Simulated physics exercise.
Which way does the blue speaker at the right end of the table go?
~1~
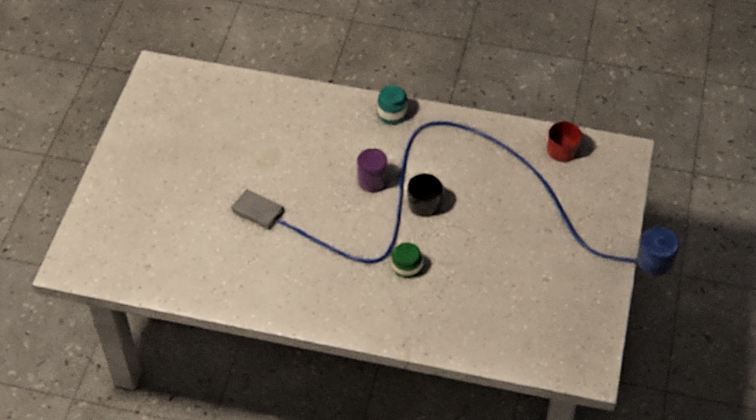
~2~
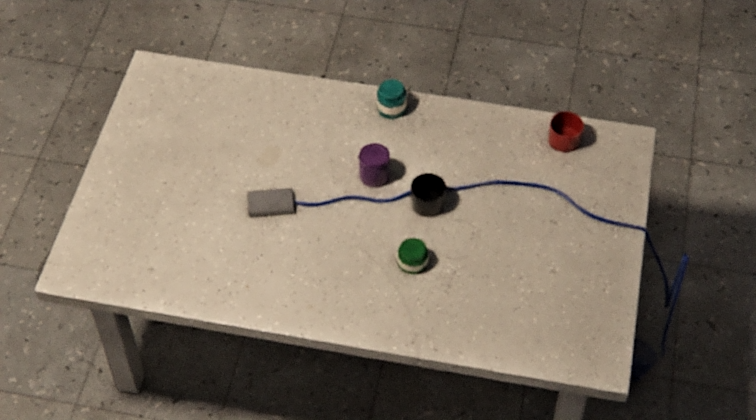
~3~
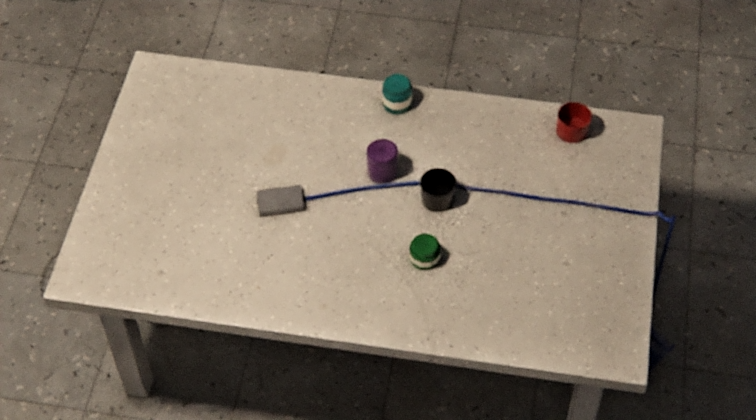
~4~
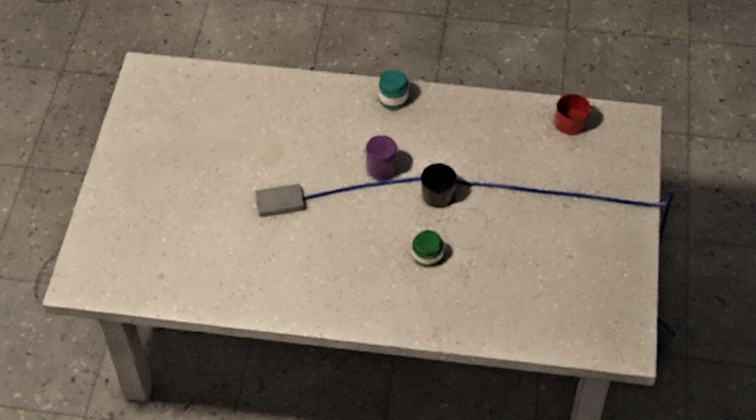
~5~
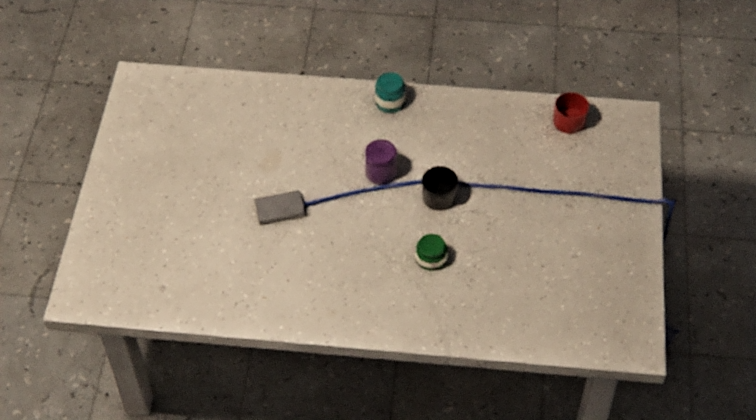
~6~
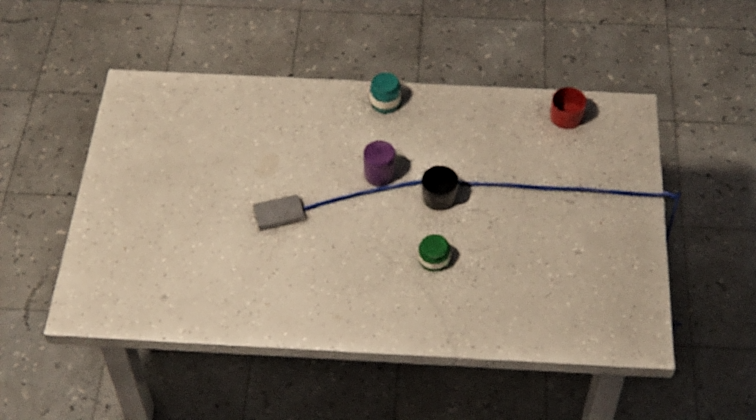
The blue speaker moves down, dropping past the right edge of the table.
